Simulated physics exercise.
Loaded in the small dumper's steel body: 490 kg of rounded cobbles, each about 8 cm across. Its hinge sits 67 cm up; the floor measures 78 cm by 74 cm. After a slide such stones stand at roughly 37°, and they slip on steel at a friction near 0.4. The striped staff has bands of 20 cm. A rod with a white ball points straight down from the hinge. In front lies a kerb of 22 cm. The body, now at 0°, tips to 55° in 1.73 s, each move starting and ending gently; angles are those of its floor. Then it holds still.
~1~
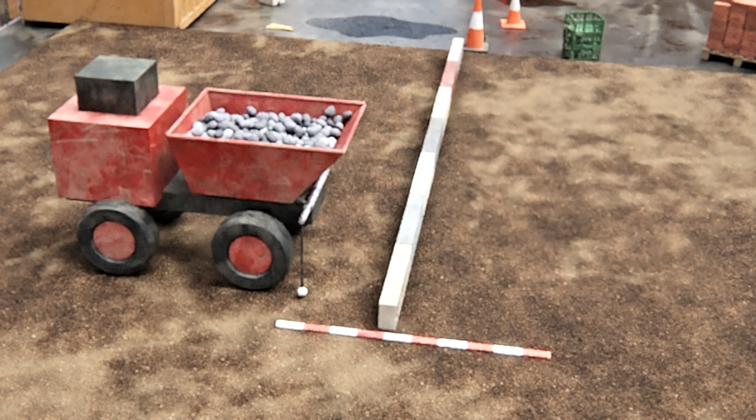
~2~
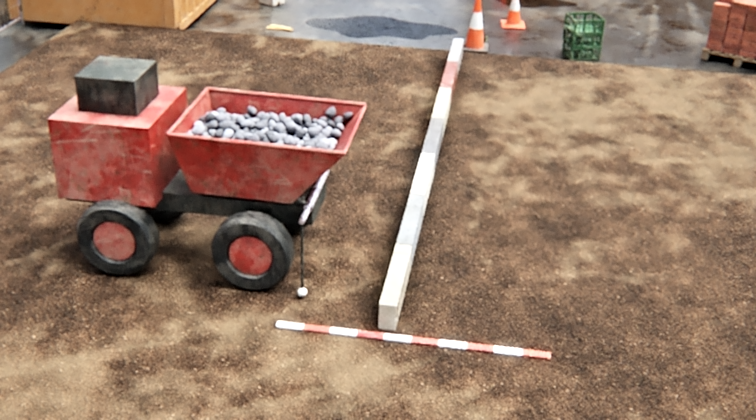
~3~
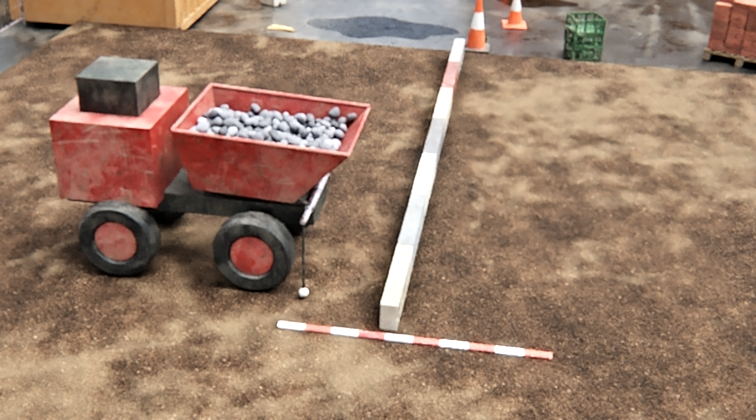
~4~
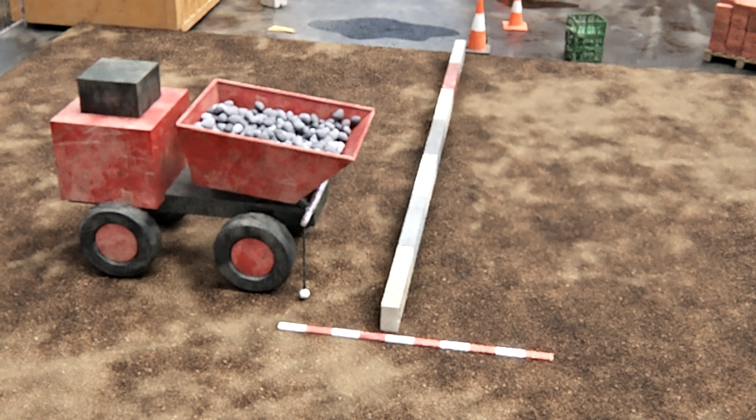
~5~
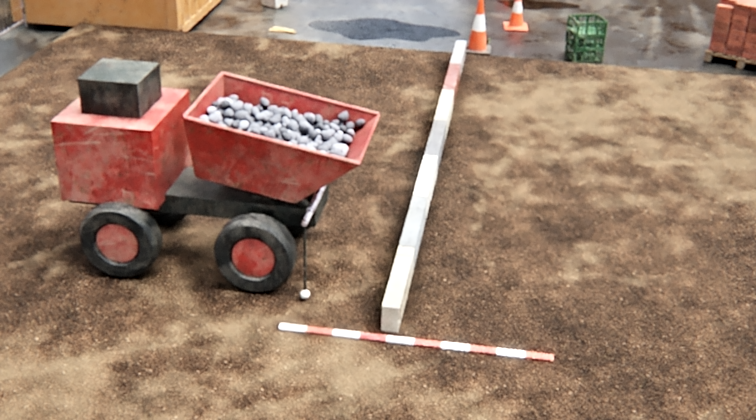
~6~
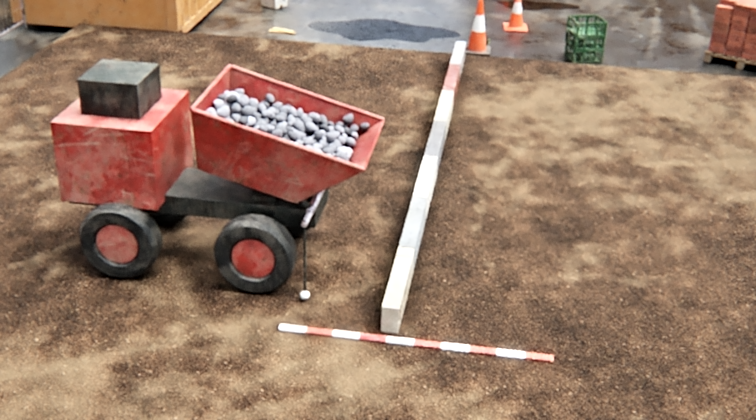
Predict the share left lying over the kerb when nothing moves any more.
About 50 per cent.
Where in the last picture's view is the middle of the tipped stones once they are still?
Near (445, 277).
A little later the floor is at 46°; 100 % in the body; the foremost stones are at (371, 180).
Then the floor is at 55°; 97 % in the body, 2 % on this side of the kerb, 1 % over the kerb; the foremost stones are at (425, 231).
Later still the floor is at 55°; 82 % in the body, 4 % on this side of the kerb, 14 % over the kerb; the foremost stones are at (474, 291).
In the end the floor is at 55°; 50 % in the body, 2 % on this side of the kerb, 48 % over the kerb; the foremost stones are at (578, 272).
